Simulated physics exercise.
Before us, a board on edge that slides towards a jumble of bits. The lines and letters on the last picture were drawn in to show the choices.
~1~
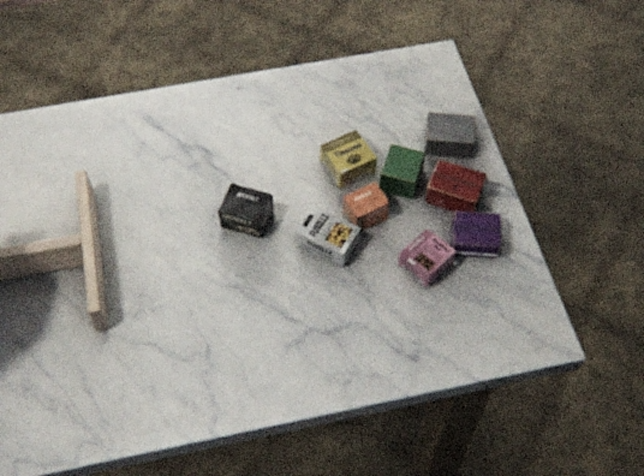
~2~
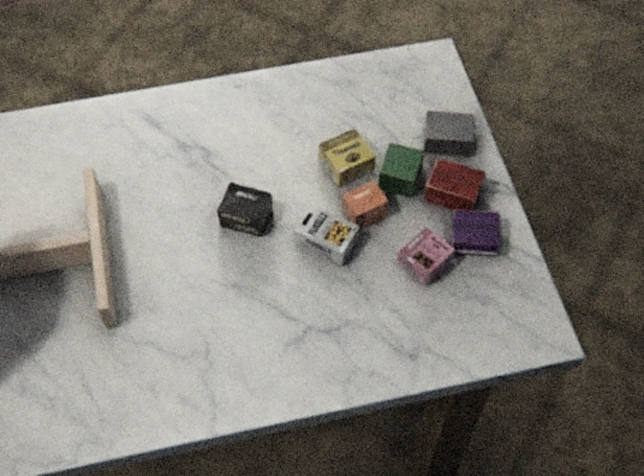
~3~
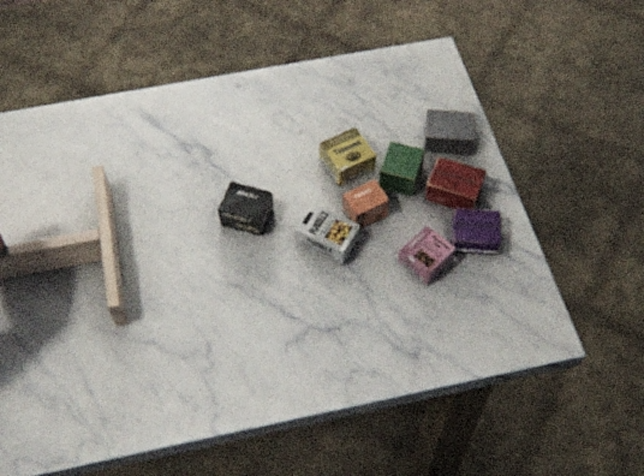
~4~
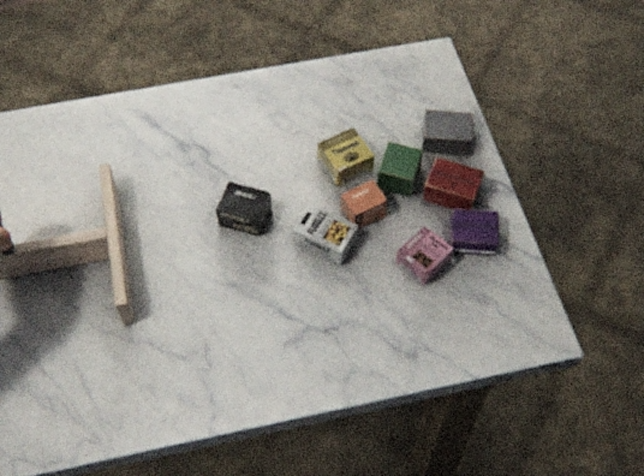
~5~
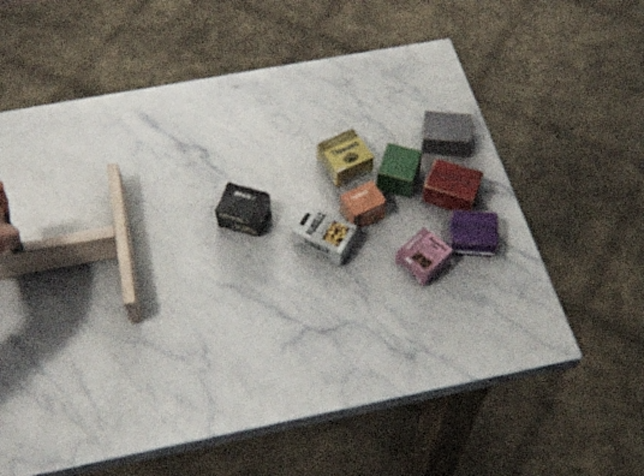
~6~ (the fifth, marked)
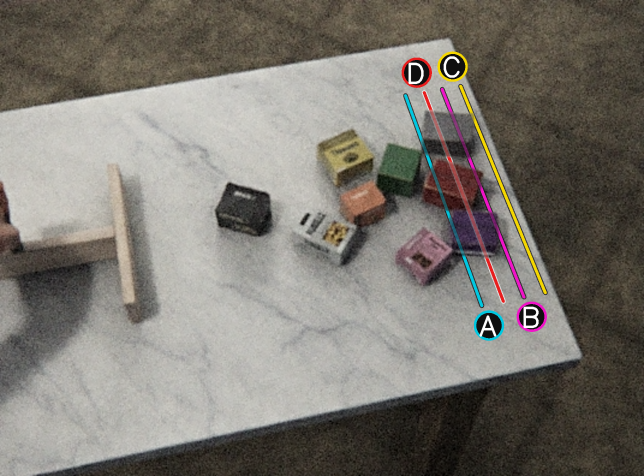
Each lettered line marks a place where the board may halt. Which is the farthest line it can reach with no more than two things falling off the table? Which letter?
It should halt at A.
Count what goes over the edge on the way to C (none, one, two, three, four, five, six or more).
Six or more.
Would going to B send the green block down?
By then, yes.
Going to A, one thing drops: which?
The red box goes over.
On the copy, A at (441, 193); B at (480, 185); C at (500, 182); D at (461, 189).
On A. First, board (239, 208); black packet (270, 201); grey block (447, 134).
Then, board (352, 187); red box (460, 186); green block (413, 163).
Finally, board (440, 171); red box over the edge; grey block (484, 118); one fallen.
By contrast, B drops five; C drops eight; D drops five.
